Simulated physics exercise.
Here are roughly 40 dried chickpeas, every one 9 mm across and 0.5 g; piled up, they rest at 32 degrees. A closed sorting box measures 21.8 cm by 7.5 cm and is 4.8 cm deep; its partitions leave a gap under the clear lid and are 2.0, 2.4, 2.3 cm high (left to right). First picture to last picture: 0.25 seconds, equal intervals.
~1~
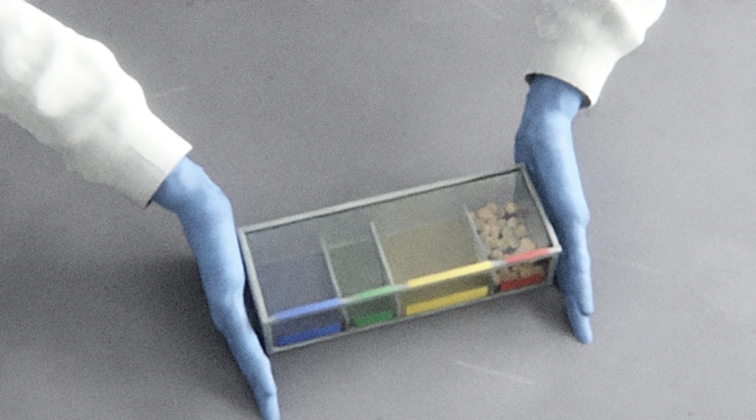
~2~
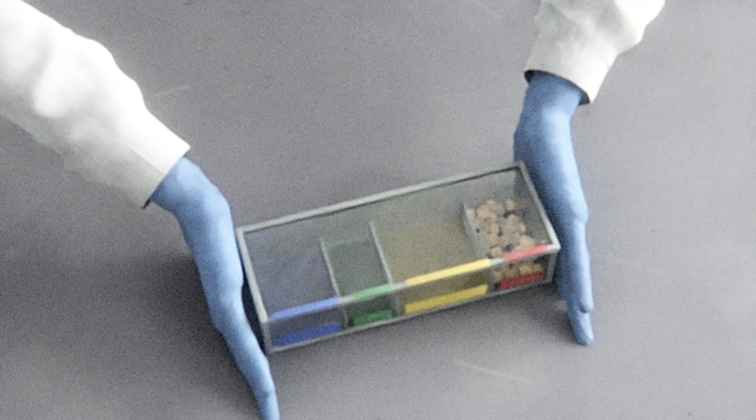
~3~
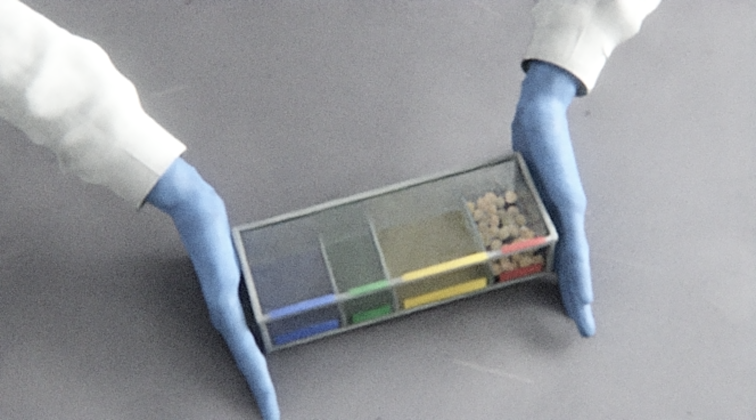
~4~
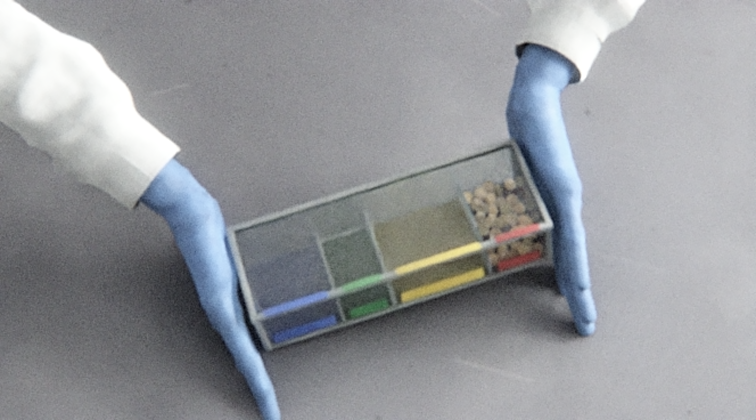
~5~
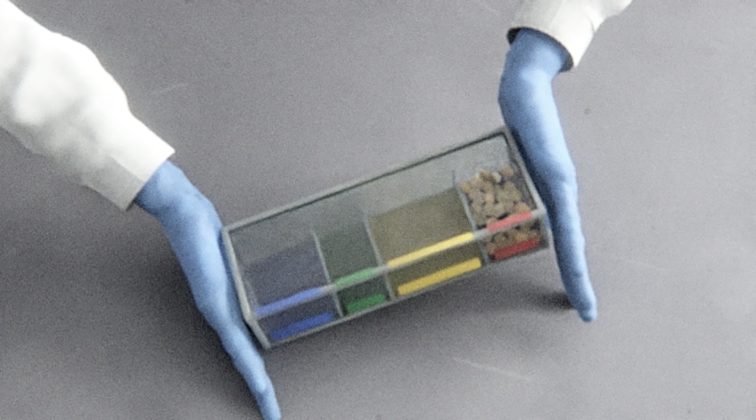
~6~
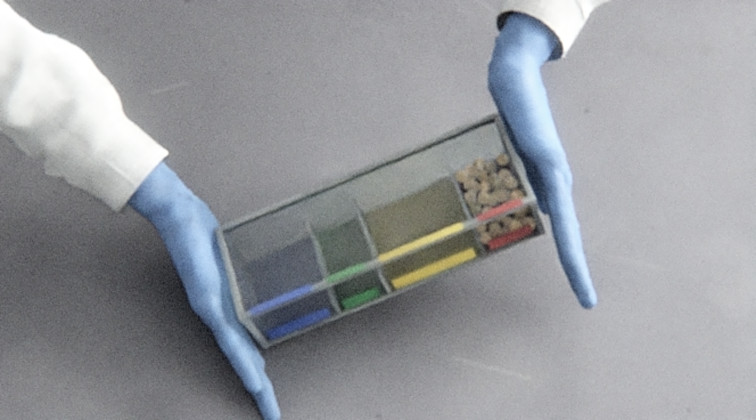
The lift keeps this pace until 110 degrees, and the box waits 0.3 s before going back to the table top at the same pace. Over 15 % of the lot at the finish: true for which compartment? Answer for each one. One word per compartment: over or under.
Red under, blue over, green under, yellow under.
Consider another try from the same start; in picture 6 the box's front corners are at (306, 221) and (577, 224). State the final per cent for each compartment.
You'd see red at 100 percent, blue at 0, green at 0 and yellow at 0 percent.
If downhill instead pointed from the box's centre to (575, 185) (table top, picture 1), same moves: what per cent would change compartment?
Something like 0 in a hundred.
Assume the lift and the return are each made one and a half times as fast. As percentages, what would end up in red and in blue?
I'd expect red at 0 percent and blue at 100 percent.
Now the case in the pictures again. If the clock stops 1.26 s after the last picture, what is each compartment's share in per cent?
The split is red at 10, blue at 55, green at 15 and yellow at 20 per cent.
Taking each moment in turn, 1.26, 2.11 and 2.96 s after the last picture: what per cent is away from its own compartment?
90, 90, 90.
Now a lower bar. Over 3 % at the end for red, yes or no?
As for red, indeed so.
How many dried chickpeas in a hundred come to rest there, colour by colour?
Red: 10 %, blue: 90 %, green: 0 %, yellow: 5 %.
Then, 1.26 s after the last picture, tilt 110 degrees; red 10 %, blue 55 %, green 15 %, yellow 20 %.
Then, 2.11 s after the last picture, tilt 56 degrees; red 10 %, blue 90 %.
Then, 2.96 s after the last picture, tilt 0 degrees; red 10 %, blue 90 %, yellow 5 %.
In the end, red 10 %, blue 90 %, green 0 %, yellow 5 %.
